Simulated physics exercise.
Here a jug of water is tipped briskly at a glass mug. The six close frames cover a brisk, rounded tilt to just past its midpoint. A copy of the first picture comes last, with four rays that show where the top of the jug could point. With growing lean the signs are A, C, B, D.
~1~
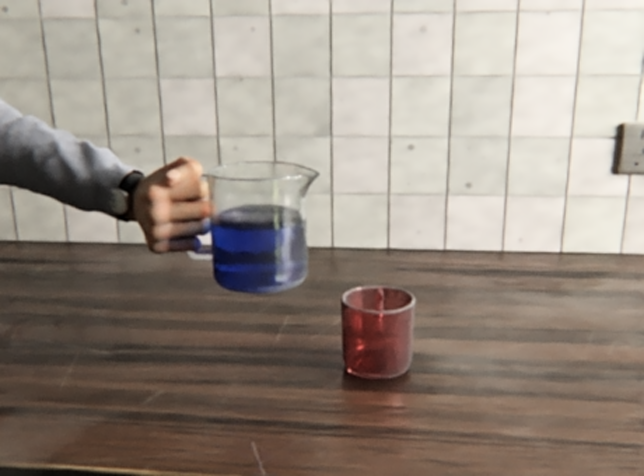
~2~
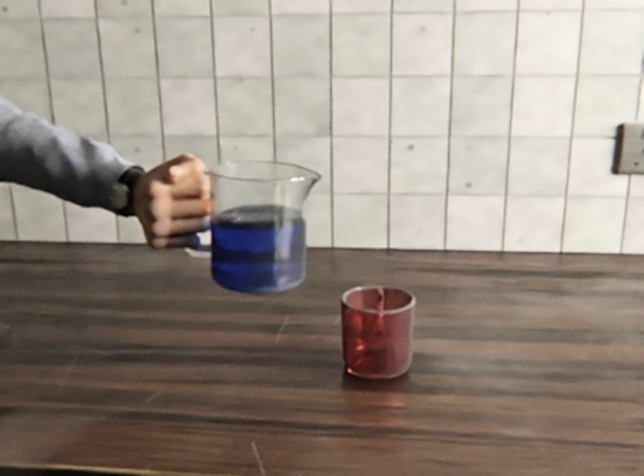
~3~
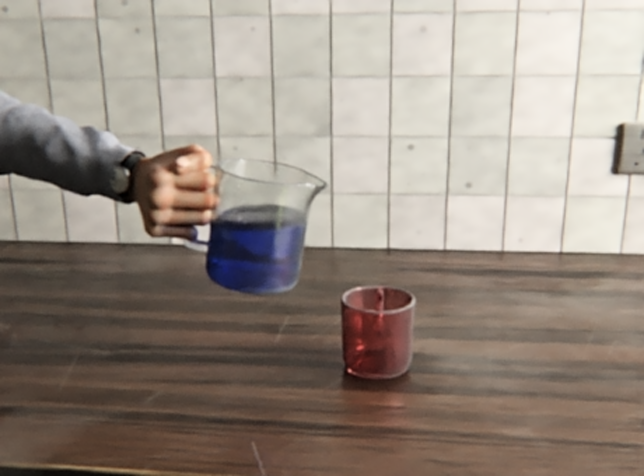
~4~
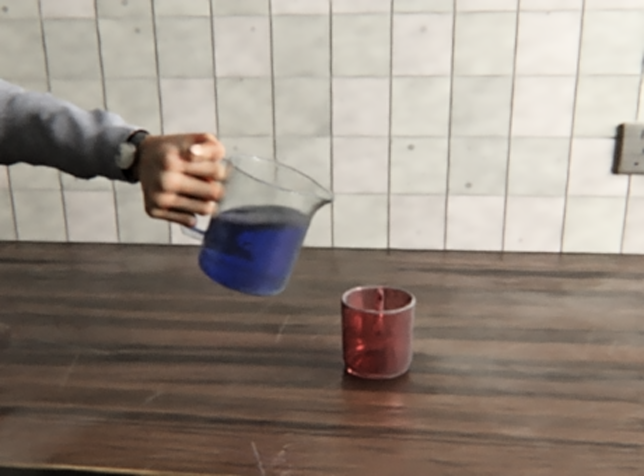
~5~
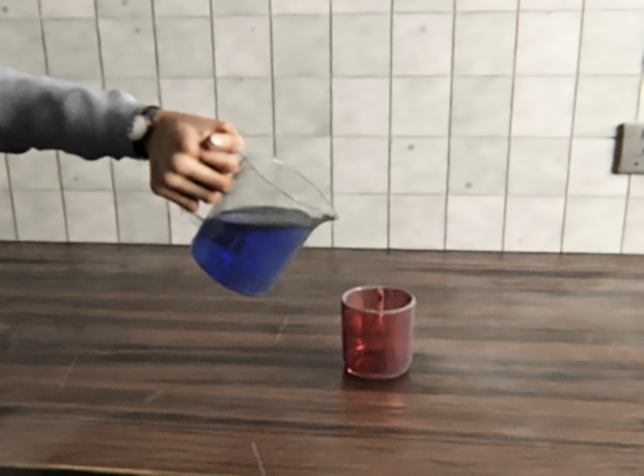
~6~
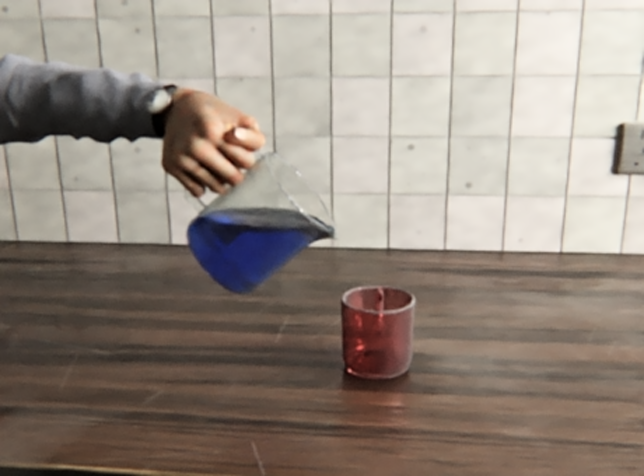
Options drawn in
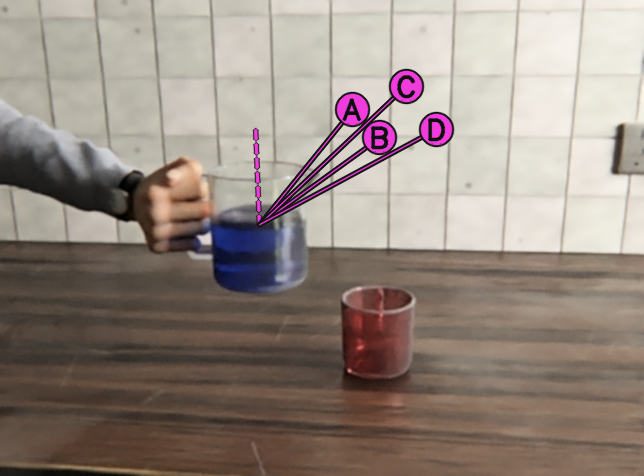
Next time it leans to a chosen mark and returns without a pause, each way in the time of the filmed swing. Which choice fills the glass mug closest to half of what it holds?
The best mark is D.
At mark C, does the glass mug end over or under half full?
Under half.
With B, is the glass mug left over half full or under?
Under.
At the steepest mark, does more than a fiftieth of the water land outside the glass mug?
No, it does not.
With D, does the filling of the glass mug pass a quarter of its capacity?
Yes.
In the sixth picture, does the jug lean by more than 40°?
Yes, it does.
In magenta, A at (342, 122); B at (365, 148); C at (393, 97); D at (421, 137).
If A is chosen, nothing reaches the glass mug.
If B is chosen, the glass mug ends with about 25 % of what it can hold.
If C is chosen, the glass mug ends with about 9 % of what it can hold.
If D is chosen, the glass mug ends with about 48 % of what it can hold.
